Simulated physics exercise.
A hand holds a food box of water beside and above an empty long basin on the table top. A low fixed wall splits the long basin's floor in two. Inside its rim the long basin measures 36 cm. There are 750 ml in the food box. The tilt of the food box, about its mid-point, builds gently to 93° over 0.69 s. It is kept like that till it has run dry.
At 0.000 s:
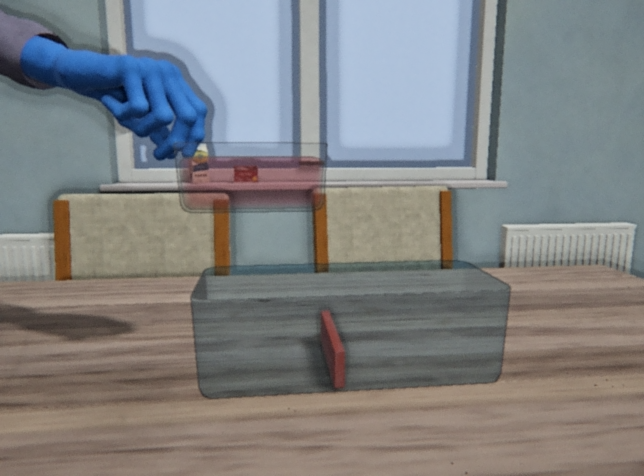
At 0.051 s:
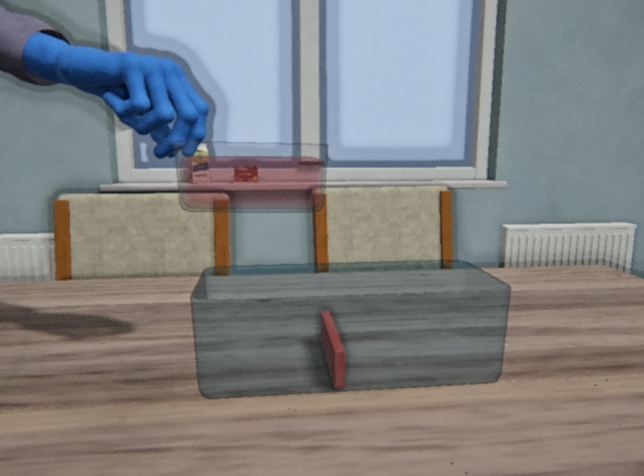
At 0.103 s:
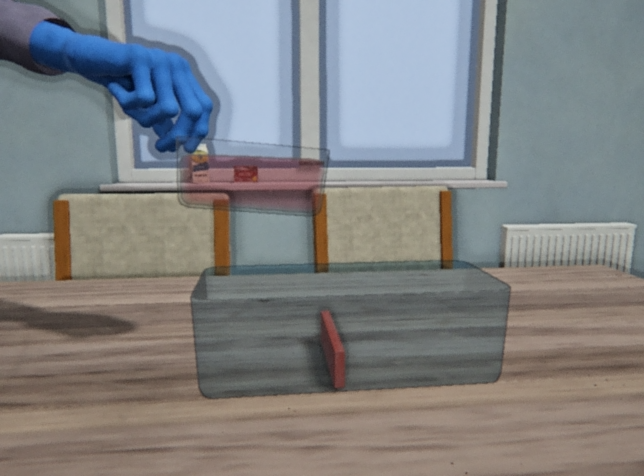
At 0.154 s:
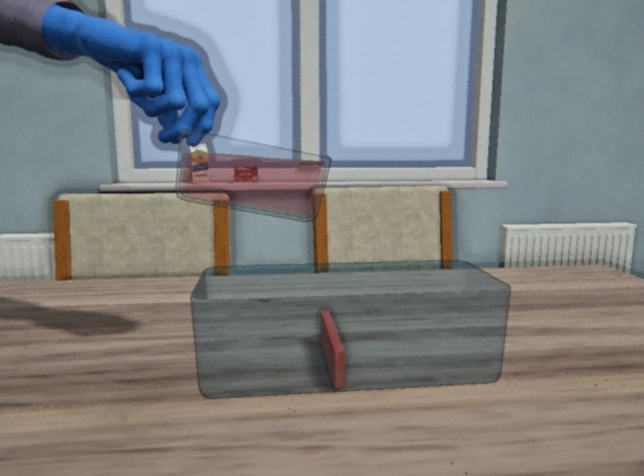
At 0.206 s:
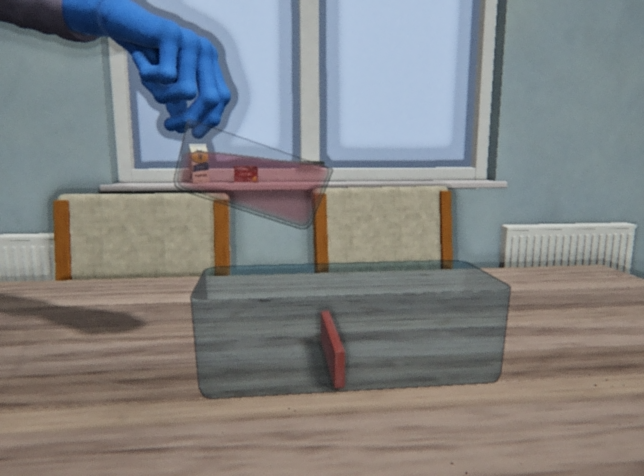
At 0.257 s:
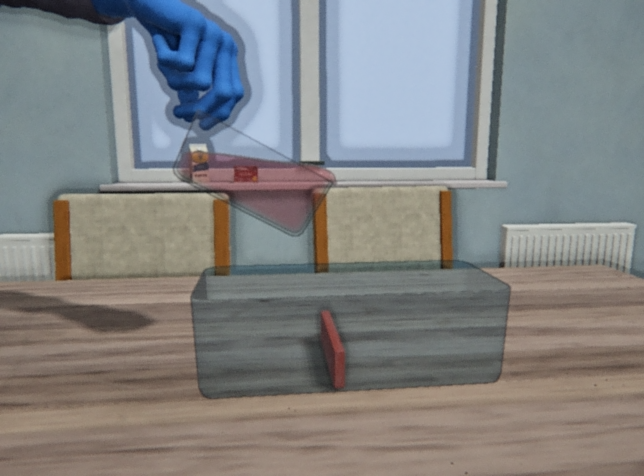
A blue-gloved hand holds a small, clear container of reddish liquid level above a long, empty, see-through basin on a wooden table. The container then starts tilting, slowly at first and then more steeply, its right end dipping while the hand shifts right above its raised left end.
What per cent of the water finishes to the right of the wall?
The far part has some 80 per cent.
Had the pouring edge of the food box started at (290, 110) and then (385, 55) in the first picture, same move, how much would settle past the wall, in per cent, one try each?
In turn about 70 and 85 per cent.
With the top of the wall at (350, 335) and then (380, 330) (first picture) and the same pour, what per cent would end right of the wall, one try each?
In turn about 70 and 30 per cent.
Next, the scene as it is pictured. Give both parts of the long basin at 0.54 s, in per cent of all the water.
Near 0 on the left, 36 on the right.
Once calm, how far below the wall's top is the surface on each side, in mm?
Some 40 mm on the left and 24 mm on the right.
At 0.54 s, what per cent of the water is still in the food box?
About 26 per cent.
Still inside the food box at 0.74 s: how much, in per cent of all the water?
Some 8 per cent.
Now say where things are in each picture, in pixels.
Tilt 0°; pouring edge (323, 145); surface from (184, 159) to (321, 158); the long basin's rim runs from (199, 284) to (487, 275); the wall's top is at (331, 330), in the first frame.
Tilt 1°; pouring edge (324, 147); surface from (184, 158) to (321, 159), in the second frame.
Tilt 5°; pouring edge (325, 152); surface from (185, 156) to (322, 161), in the third frame.
Tilt 11°; pouring edge (327, 159); surface from (187, 156) to (323, 163), in the fourth frame.
Tilt 19°; pouring edge (328, 170); surface from (187, 155) to (327, 166), in the fifth frame.
Tilt 28°; pouring edge (328, 182); surface from (186, 153) to (328, 176); 4 per cent is over the edge, in the sixth frame.
After 0.54 s the tilt is 82° and 26 per cent is still to pour, 0 is left of the wall and 35 right of it.
After 0.74 s the tilt is 93° and 8 per cent is still to pour, 9 is left of the wall and 79 right of it.
After 0.96 s the tilt is 93° and 2 per cent is still to pour, 15 is left of the wall and 80 right of it.
After 1.19 s the tilt is 93° and 1 per cent is still to pour, 17 is left of the wall and 80 right of it.
In the end 19 per cent lies left of the wall, 80 right of it and 2 outside.
